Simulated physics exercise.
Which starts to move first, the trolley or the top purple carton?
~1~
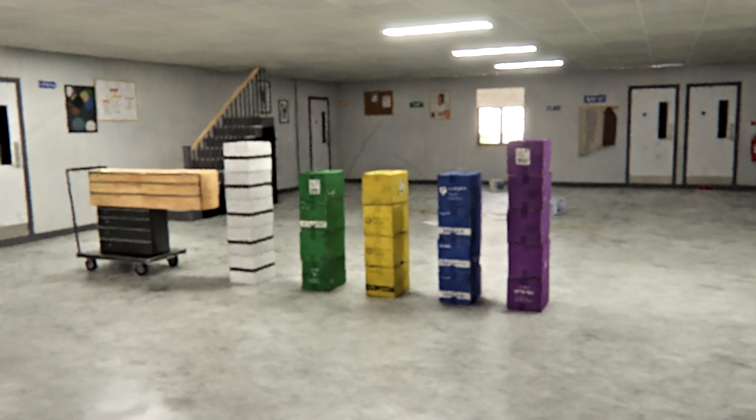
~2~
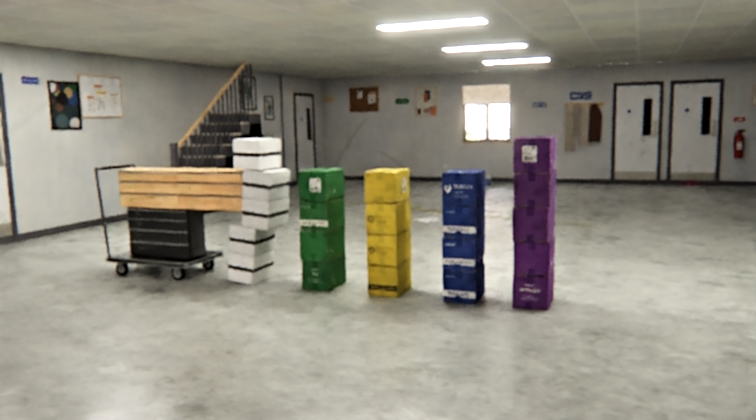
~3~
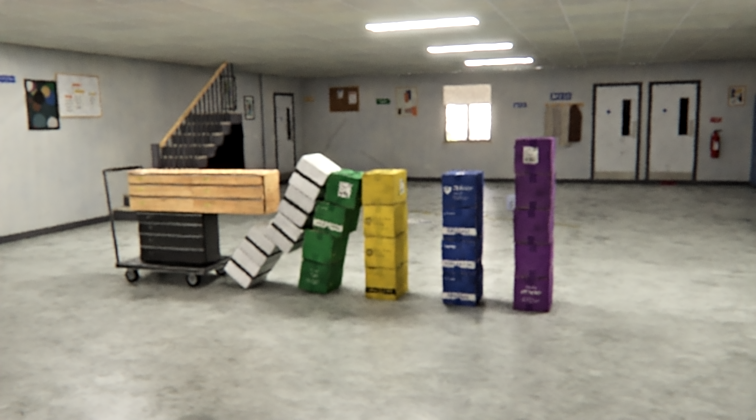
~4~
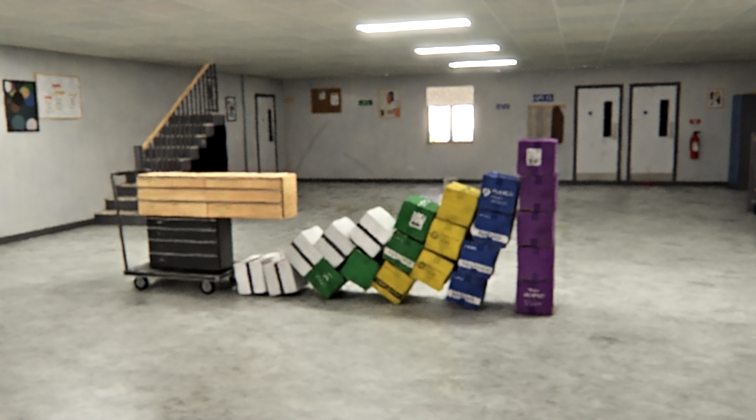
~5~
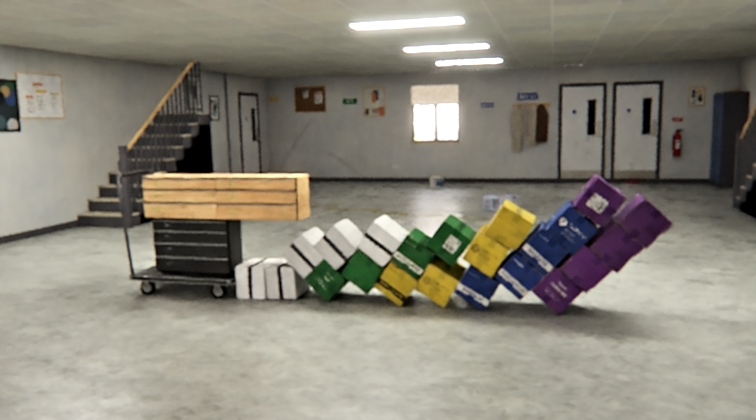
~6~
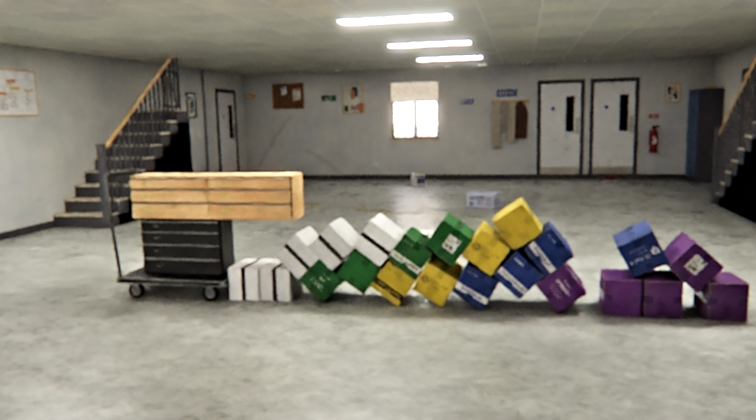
The trolley starts to move first. The top purple carton moves only later, once the toppling has passed through the other stacks.
